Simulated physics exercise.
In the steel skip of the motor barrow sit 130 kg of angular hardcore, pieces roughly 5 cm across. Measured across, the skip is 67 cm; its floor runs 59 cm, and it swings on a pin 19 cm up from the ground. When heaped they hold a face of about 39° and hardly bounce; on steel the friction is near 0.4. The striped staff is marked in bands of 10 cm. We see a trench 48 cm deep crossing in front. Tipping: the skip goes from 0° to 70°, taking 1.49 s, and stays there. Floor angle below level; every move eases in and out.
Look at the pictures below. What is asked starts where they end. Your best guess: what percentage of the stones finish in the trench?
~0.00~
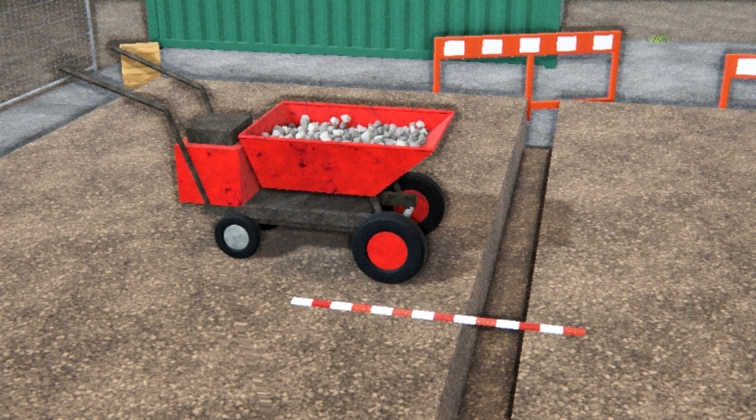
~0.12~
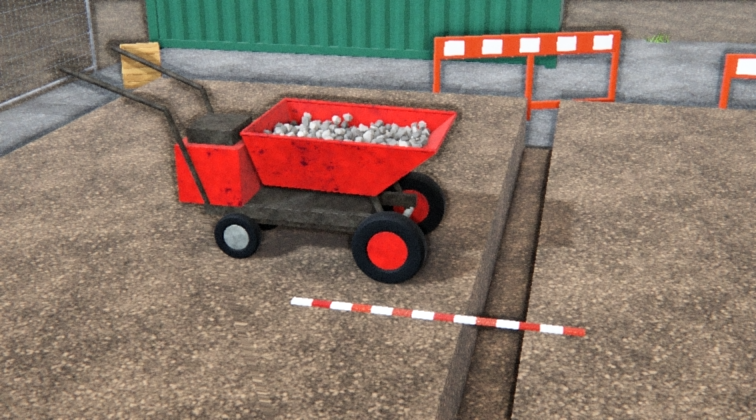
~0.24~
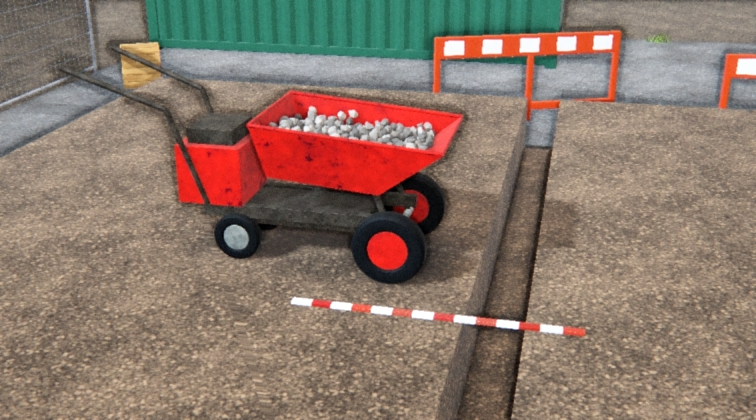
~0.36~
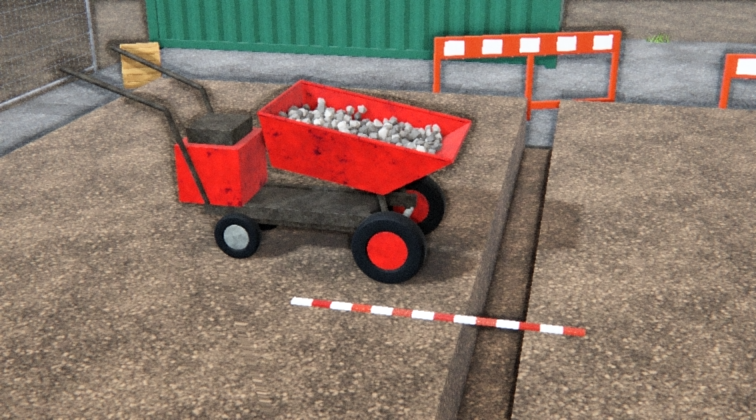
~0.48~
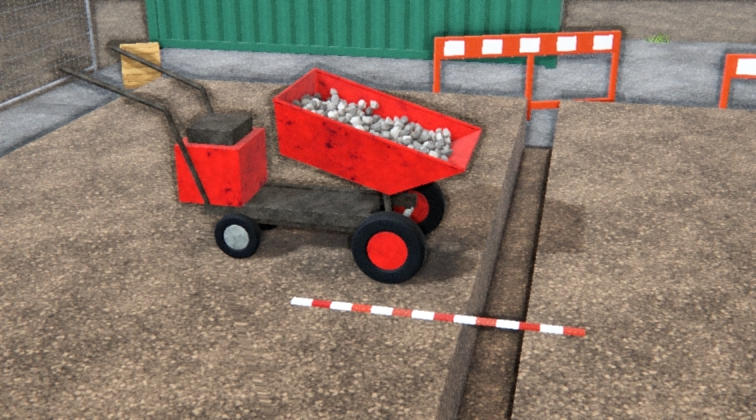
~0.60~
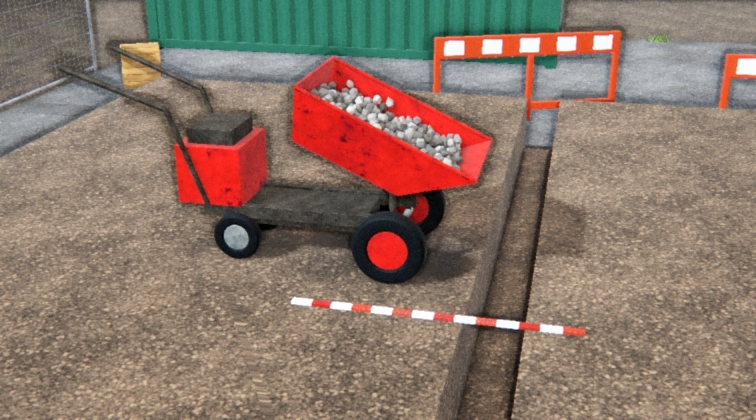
My guess is about 47 per cent.
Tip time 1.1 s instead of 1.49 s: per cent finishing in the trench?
Trench share: Approx. 45%.
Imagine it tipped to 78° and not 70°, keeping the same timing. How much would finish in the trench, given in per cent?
Near 45 per cent then.
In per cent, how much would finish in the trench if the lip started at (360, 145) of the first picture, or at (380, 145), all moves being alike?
It'd be around 70 per cent and after that around 100 per cent.
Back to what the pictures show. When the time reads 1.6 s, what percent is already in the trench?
I'd put it near 15 per cent.
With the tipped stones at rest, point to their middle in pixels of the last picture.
Somewhere around (543, 267) in the last picture.
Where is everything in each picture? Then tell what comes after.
Lip at (433, 150), floor tilted 0°, highest stones at (370, 128), in the first picture.
Lip at (436, 151), floor tilted 1°, highest stones at (355, 127); the stones move at 0.2 m/s on average, in the second picture.
The skip is at 5°, its lip at (443, 155); the top of the load is at (312, 119); the stones move at 0.4 m/s on average, in the third picture.
The skip is at 10°, its lip at (453, 161); the top of the load is at (313, 111); the stones move at 0.5 m/s on average, in the fourth picture.
Lip at (464, 170), floor tilted 17°, highest stones at (320, 102); the stones move at 0.6 m/s on average, in the fifth picture.
Lip at (476, 182), floor tilted 25°, highest stones at (334, 92); the stones move at 0.7 m/s on average, in the sixth picture.
After 1.1 s the floor is at 59°; 100 % in the skip; the foremost stones are at (505, 221).
After 1.6 s the floor is at 70°; 53 % in the skip, 14 % in the trench, 33 % past the trench; the foremost stones are at (601, 274).
After 1.9 s the floor is at 70°; 14 % in the skip, 29 % in the trench, 56 % past the trench; the foremost stones are at (680, 268).
After 3.9 s the floor is at 70°; 0 % in the skip, 47 % in the trench, 53 % past the trench; the foremost stones are at (709, 288).
